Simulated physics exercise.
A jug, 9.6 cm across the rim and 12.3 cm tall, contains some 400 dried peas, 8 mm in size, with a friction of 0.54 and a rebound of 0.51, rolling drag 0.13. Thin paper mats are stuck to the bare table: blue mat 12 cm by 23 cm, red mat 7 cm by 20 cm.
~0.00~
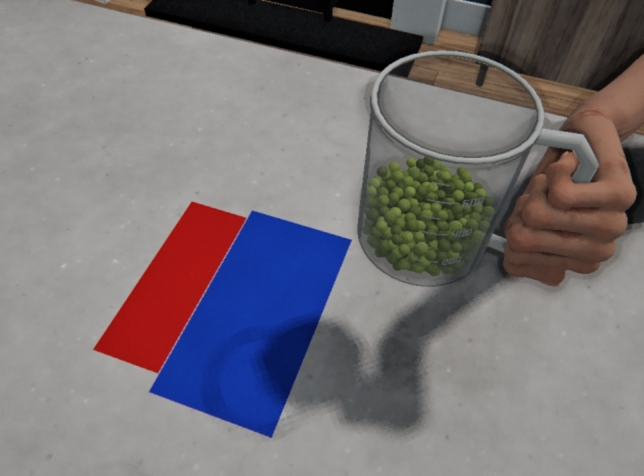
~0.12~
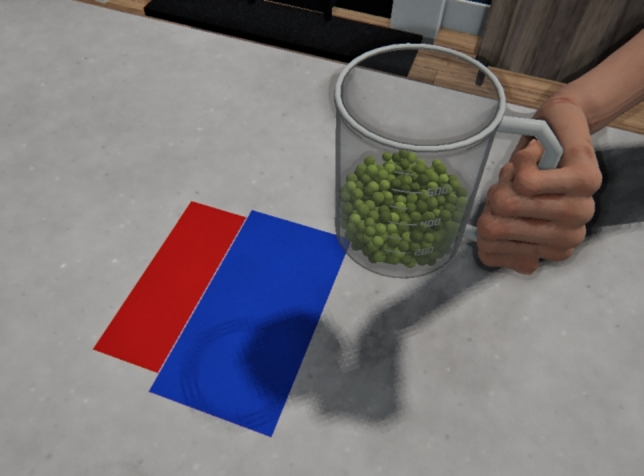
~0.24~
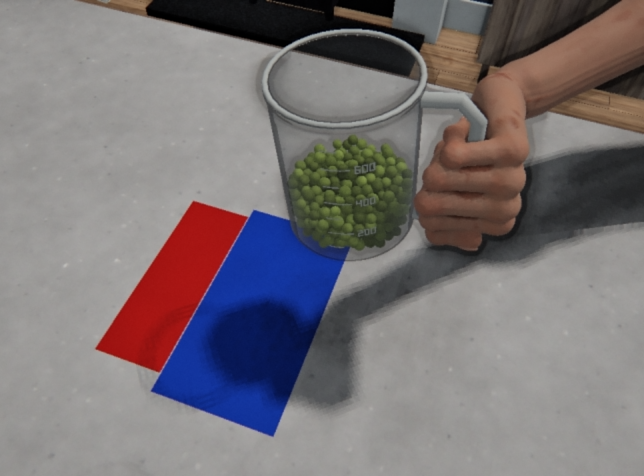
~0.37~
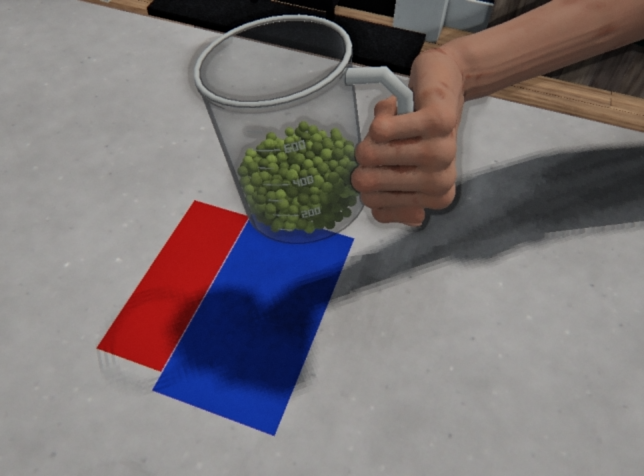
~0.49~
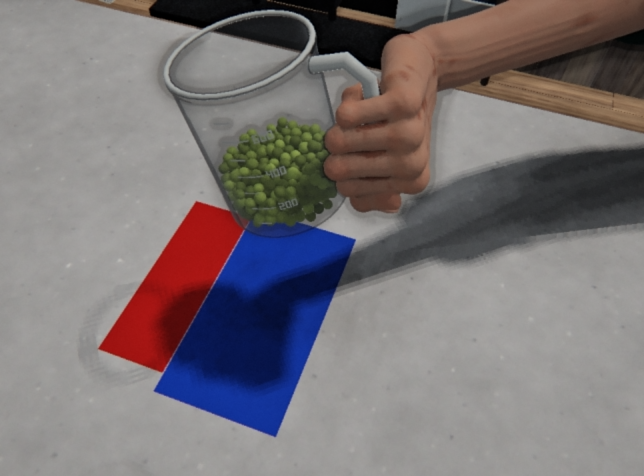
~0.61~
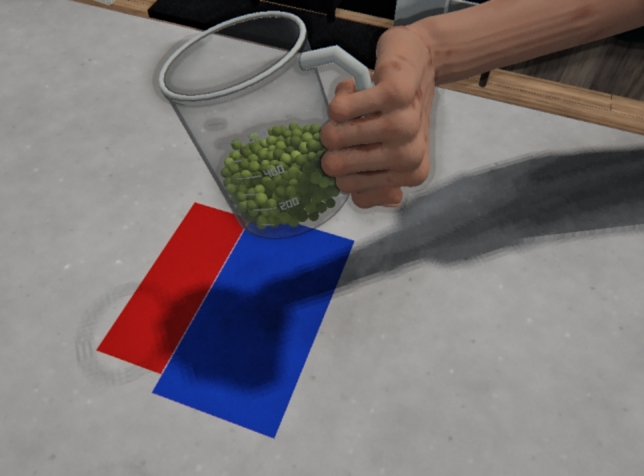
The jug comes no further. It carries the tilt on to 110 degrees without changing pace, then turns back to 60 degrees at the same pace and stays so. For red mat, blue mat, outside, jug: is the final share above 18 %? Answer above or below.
Red mat above, blue mat below, outside above, jug above.
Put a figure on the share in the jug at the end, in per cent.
Roughly 40 per cent.
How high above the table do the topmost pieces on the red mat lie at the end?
About 1.0 cm.
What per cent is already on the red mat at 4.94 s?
Near 25 per cent so far.
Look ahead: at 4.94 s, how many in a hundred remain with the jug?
Some 40 per cent of the load.
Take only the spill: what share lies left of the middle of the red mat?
Some 90 per cent.
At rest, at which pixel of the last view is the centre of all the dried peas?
Near (215, 272).
After 1.91 s, tilt 65 degrees; jug 100 %; middle of all pieces on or above the table near (309, 166).
Then, at 2.99 s, tilt 103 degrees; jug 95 %; middle of all pieces on or above the table near (291, 160).
After 3.99 s, tilt 86 degrees; red mat 25 %, blue mat 10 %, outside 30 %, jug 40 %; middle of all pieces on or above the table near (198, 228).
Then, at 4.94 s, tilt 60 degrees; red mat 25 %, blue mat 10 %, outside 30 %, jug 40 %; middle of all pieces on or above the table near (194, 226).
By 5.2 s all is still; red mat 25 %, blue mat 10 %, outside 30 %, jug 40 %.
